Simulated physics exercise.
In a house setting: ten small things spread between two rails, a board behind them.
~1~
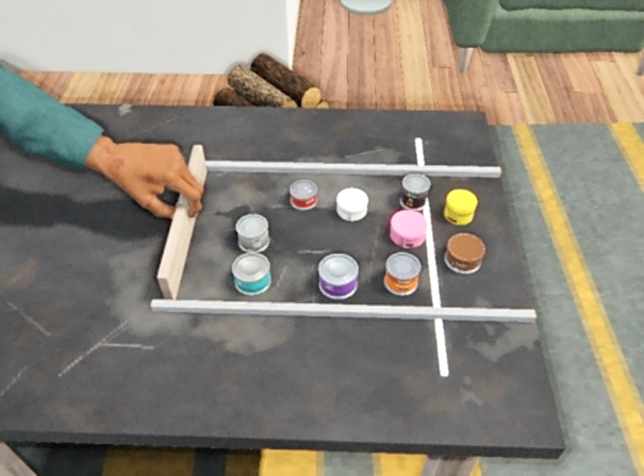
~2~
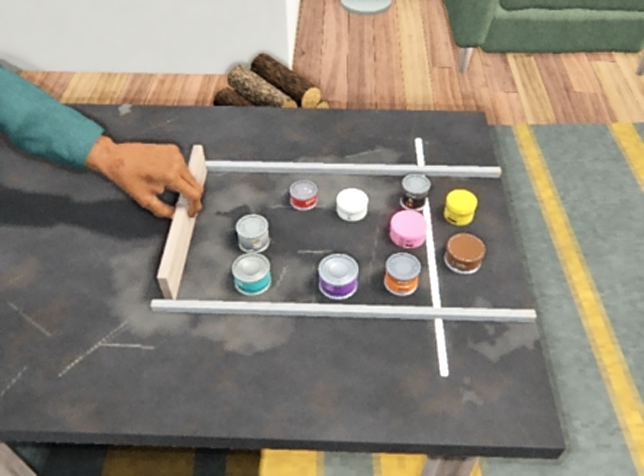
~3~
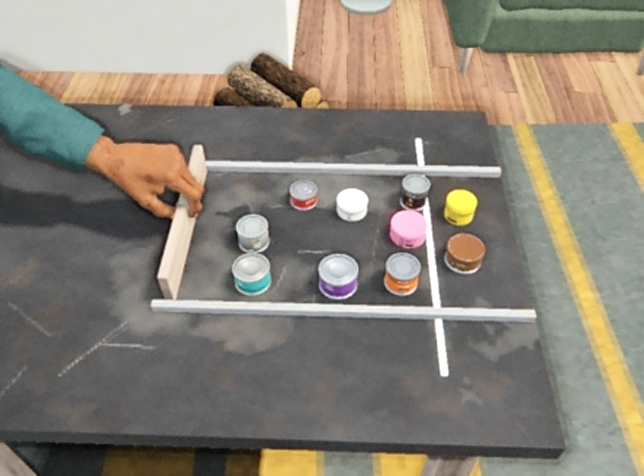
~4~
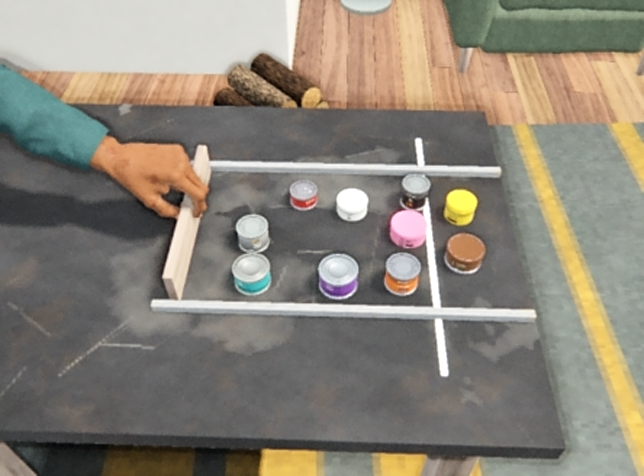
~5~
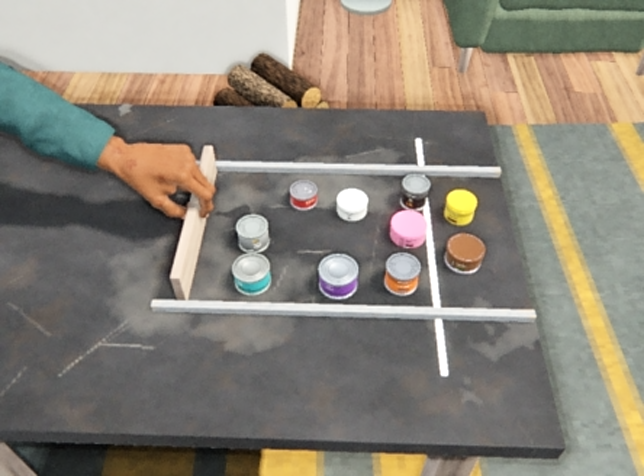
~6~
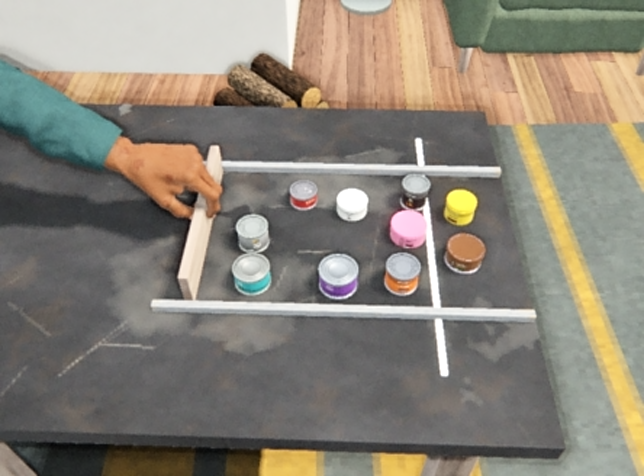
The clip opens on a dark tabletop where ten small, colourful pots and tins sit spread between two pale rails, with a strip of tape crossing near the right. A hand holds a wooden board upright at the left, still at first, then slides it slightly rightward without touching them.
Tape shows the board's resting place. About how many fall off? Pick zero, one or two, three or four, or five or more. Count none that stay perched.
Zero fall off.
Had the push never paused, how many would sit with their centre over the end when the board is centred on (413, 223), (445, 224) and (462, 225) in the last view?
Respectively, 0, 1 and 2.
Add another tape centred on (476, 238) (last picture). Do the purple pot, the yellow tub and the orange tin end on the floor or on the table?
Purple pot goes off, yellow tub goes off, orange tin goes off.
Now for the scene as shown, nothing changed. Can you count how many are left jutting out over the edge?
It totals 1.
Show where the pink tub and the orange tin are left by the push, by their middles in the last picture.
The first sits around (473, 228), while the other sits around (521, 276).
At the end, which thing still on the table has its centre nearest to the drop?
The answer is the orange tin.
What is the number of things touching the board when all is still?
It's 4.
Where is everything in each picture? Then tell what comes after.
The first picture shows yellow tub (460, 208); brown pot (464, 253); black pot (415, 193); board (185, 218); tape (429, 237).
The second picture shows brown pot (464, 254); grey tin (253, 234).
The third picture shows black pot (415, 193); board (185, 218).
The fourth picture shows yellow tub (460, 208); purple pot (338, 277).
The fifth picture shows brown pot (464, 254); orange tin (402, 274).
The sixth picture shows yellow tub (460, 208); brown pot (464, 254); black pot (415, 193); board (203, 218); tape (429, 237).
Soon after, none off yet; yellow tub at rest near (460, 208); brown pot at rest near (464, 254); black pot at rest near (415, 193).
At rest, the number that fall off is zero.
